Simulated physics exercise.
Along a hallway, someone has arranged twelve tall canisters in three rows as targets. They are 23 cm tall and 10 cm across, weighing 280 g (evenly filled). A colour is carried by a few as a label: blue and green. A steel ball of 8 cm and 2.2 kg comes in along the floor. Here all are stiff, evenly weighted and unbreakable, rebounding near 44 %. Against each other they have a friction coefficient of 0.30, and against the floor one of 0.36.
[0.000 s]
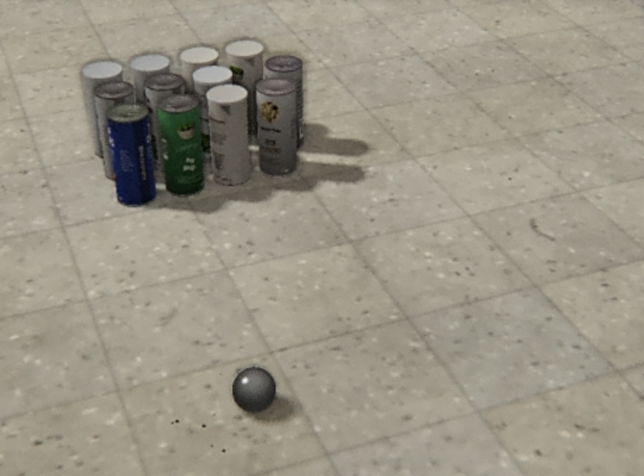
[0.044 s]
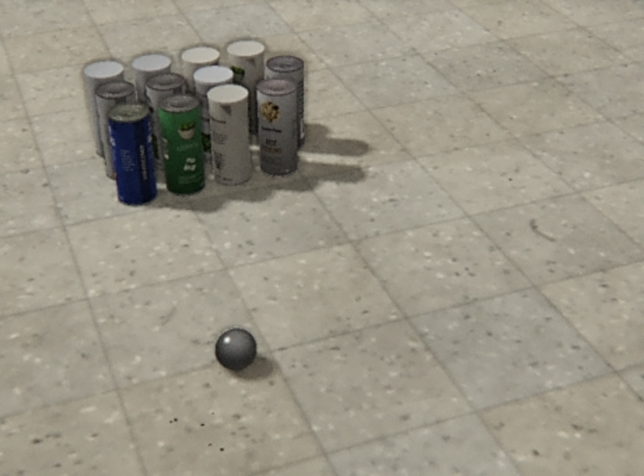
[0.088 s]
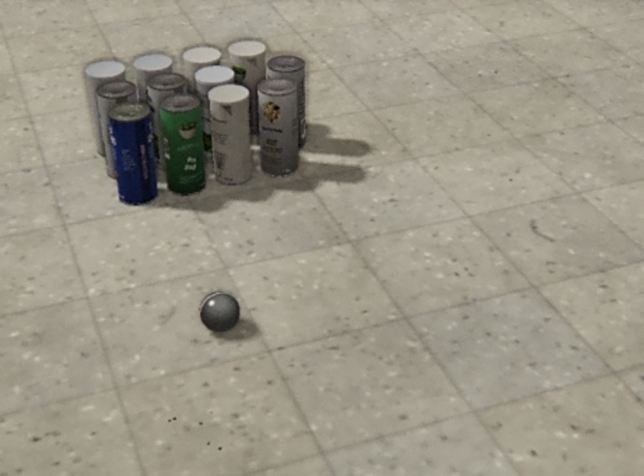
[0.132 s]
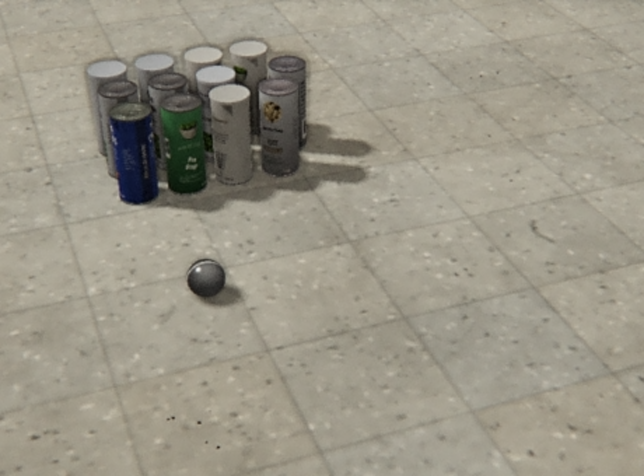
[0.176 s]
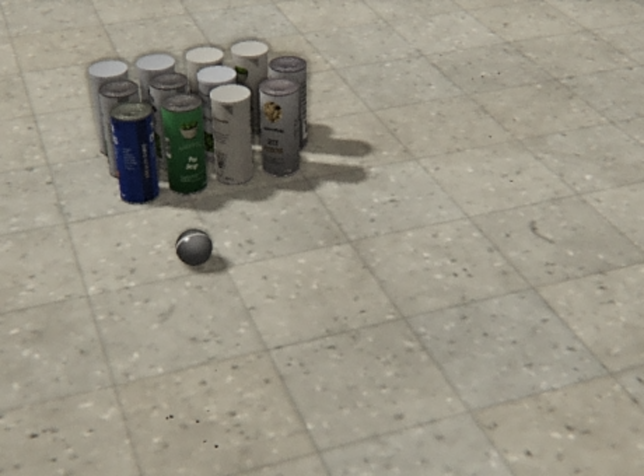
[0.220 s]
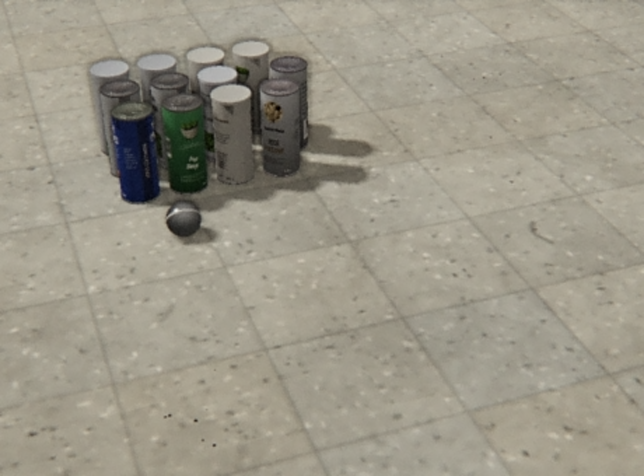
The footage shows a dark, shiny ball rolling across a speckled tiled floor, moving away from the camera and slightly left, drawing close to a standing cluster of blue, green, white and grey canisters, which remain still.
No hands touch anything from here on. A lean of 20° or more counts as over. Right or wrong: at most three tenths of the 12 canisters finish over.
Wrong.
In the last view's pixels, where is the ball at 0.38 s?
About (154, 144).
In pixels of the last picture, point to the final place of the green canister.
Around (158, 118).
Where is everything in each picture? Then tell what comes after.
In the first picture (we follow the side turned to the camera; the camera moves round a little), ball (254, 389) 81 cm before the front row; green canister (188, 154); blue canister (128, 164); no piece has moved.
The second picture shows ball (235, 349) 69 cm before the front row; green canister (189, 153).
The third picture shows ball (220, 312) 58 cm before the front row; green canister (190, 153).
The fourth picture shows ball (206, 278) 46 cm before the front row; green canister (191, 153).
The fifth picture shows ball (194, 247) 34 cm before the front row; green canister (191, 153).
The sixth picture shows ball (184, 219) 22 cm before the front row; green canister (192, 152); blue canister (132, 162); no piece has moved.
Around 0.38 s, ball still moving; 1 of the 12 canisters over; blue canister tipped 56°; green canister tipped 7°.
Around 0.56 s, ball still moving; 6 of the 12 canisters over; blue canister lying flat; green canister tipped 20°.
Around 1.08 s, ball still moving; 7 of the 12 canisters over; green canister lying flat; blue canister lying flat.
Finally (3.3 s), ball rolling away; 7 of the 12 canisters over; green canister lying flat; blue canister lying flat. That is 58 per cent. Seen by the last camera, middles, green canister near (158, 118).
